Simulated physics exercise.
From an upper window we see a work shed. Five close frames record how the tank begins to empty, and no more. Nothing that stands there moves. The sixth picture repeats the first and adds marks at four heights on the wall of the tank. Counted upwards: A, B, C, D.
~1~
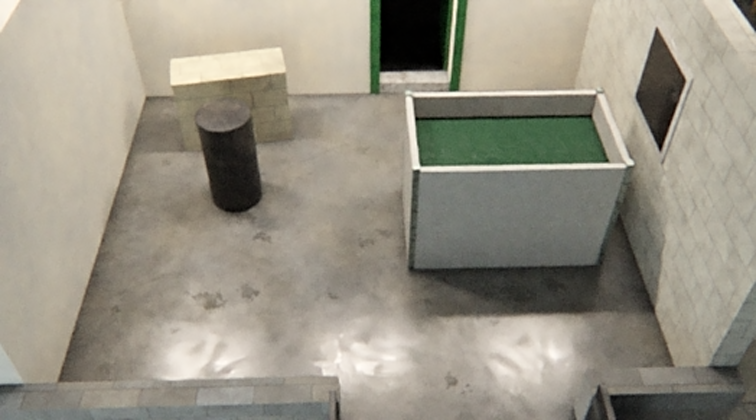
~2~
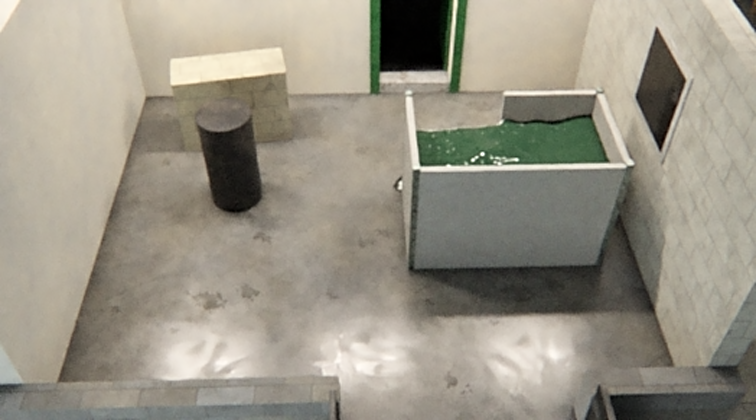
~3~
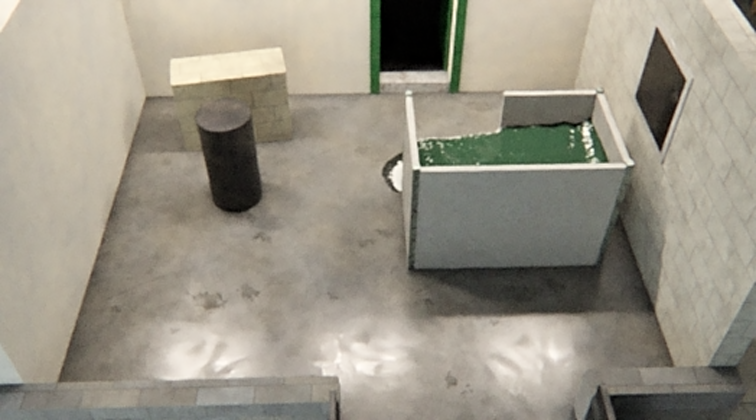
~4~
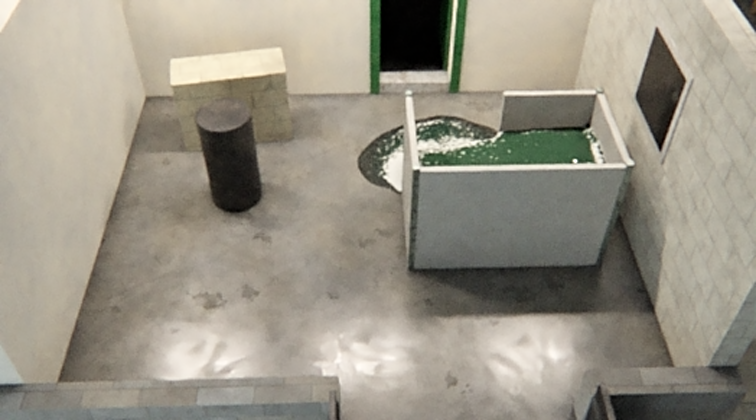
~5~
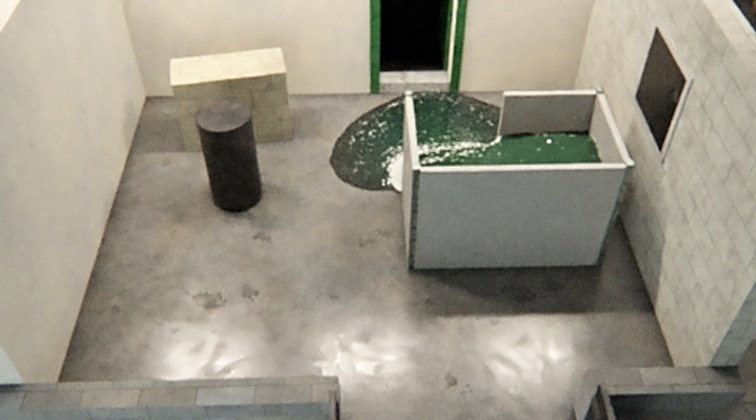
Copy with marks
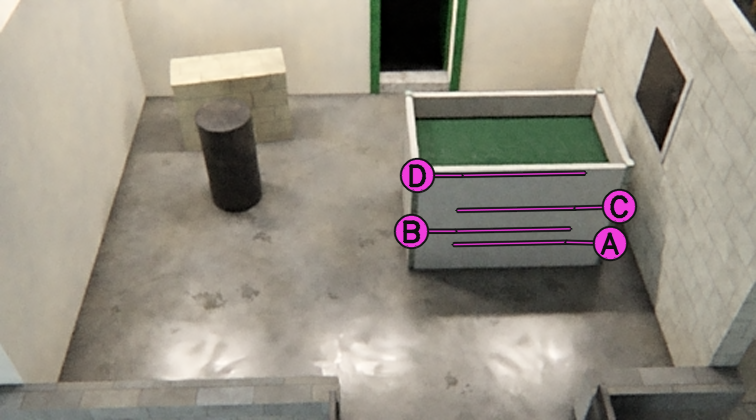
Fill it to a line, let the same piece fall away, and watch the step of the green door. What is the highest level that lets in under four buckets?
A.
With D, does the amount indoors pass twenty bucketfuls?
Yes, clearly.
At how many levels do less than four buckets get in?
One.
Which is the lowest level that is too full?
That would be B.
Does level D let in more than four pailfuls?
Yes, that goes wrong.
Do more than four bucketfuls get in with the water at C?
Yes, that goes wrong.
In magenta, A at (510, 243); B at (512, 229); C at (516, 209); D at (523, 174); from the bottom up A, B, C, D.
Choosing A, a bucket or two gets in.
Choosing B, about 8 bucketfuls get in.
Choosing C, dozens of bucketfuls pour in.
Choosing D, dozens of bucketfuls pour in.
